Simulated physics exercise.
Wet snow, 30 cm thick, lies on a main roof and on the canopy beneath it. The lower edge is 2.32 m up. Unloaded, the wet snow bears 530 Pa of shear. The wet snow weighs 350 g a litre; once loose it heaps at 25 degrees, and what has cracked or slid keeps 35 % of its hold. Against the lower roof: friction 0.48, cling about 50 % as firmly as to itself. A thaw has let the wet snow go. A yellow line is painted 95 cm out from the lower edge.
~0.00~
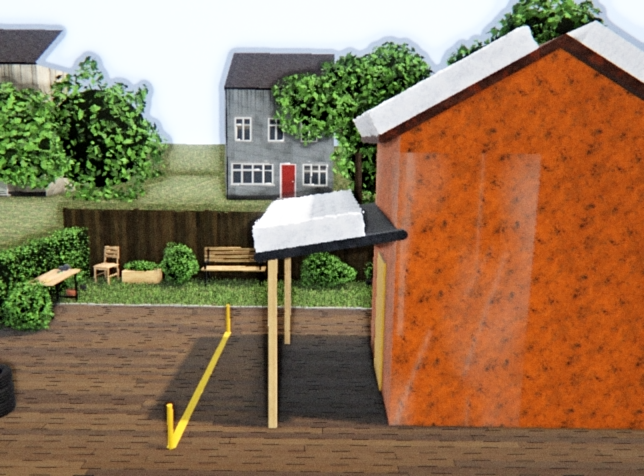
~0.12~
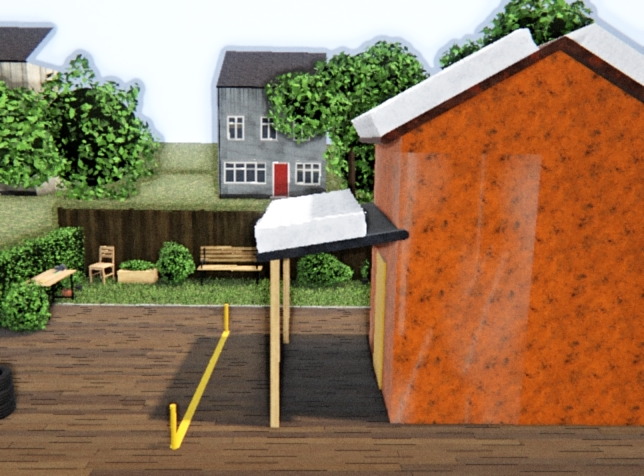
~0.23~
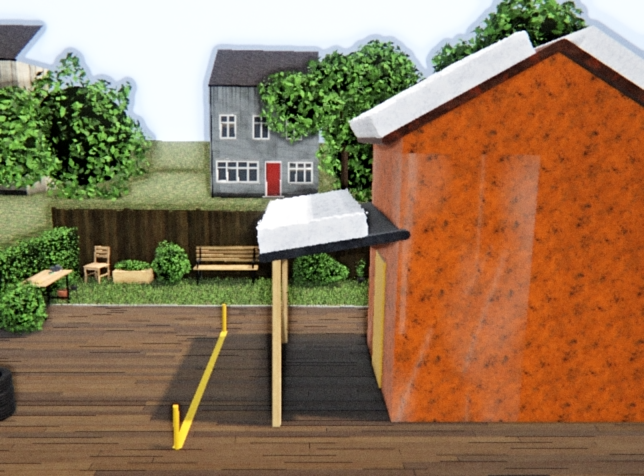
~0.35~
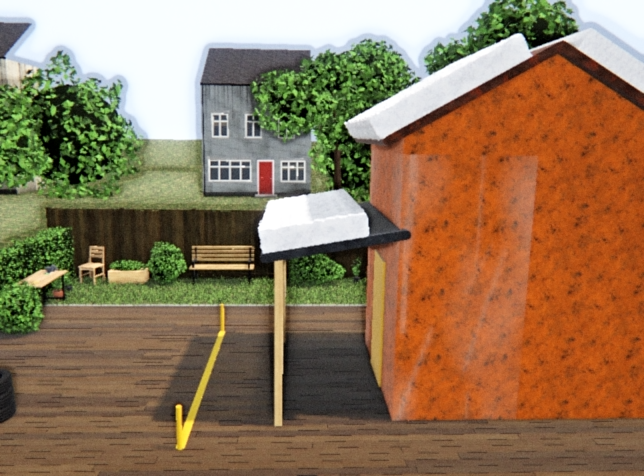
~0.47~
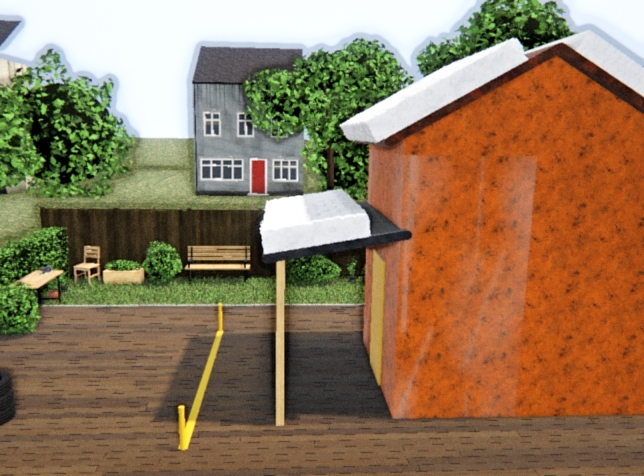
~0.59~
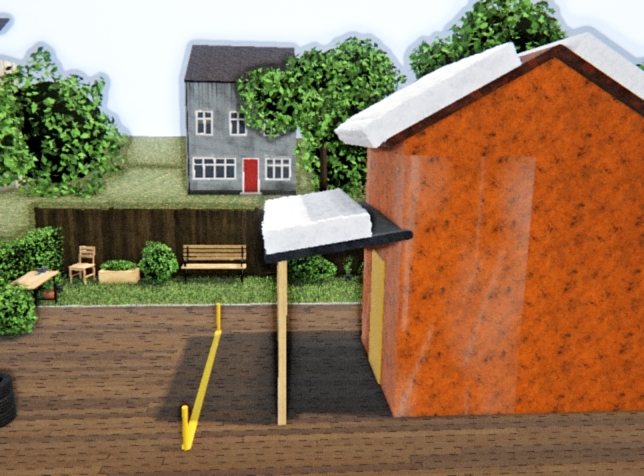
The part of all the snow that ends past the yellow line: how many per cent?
Expect roughly 22 %.
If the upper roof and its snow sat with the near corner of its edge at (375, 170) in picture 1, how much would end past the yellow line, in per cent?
In that case some 3 per cent.
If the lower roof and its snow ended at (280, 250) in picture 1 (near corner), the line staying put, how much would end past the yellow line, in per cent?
Then about 30 %.
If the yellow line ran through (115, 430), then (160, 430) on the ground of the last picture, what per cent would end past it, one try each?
In turn about 3 %, 12 %.
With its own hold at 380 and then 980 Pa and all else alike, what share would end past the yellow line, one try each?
In turn about 30 %, 4 %.
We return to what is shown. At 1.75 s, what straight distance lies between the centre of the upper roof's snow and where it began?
Roughly 1.6 m.
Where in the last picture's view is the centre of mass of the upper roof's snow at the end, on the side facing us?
At about (243, 332).
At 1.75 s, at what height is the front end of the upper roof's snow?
Some 2.8 m.
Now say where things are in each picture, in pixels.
Leading edge of the wet snow at (377, 129), in the first picture.
Leading edge of the wet snow at (379, 115), its middle shifted 7 mm, in the second picture.
Leading edge of the wet snow at (378, 132), its middle shifted 2.8 cm, 1 % of it past the upper edge, in one piece, in the third picture.
Leading edge of the wet snow at (377, 134), its middle shifted 6.3 cm, 3 % of it past the upper edge, in one piece, in the fourth picture.
Leading edge of the wet snow at (375, 116), its middle shifted 11 cm, 6 % of it past the upper edge, in one piece, in the fifth picture.
Leading edge of the wet snow at (371, 127), its middle shifted 18 cm, 9 % of it past the upper edge, cracking, in the sixth picture.
After 1.12 s, none is below the lower edge and 0 % is past the line.
After 1.75 s, none is below the lower edge and 0 % is past the line.
After 2.37 s, 3 % is below the lower edge and 0 % is past the line.
After 3.00 s, 36 % is below the lower edge and 14 % is past the line.
After 4.00 s, at the end, 44 % is below the lower edge and 22 % is past the line.
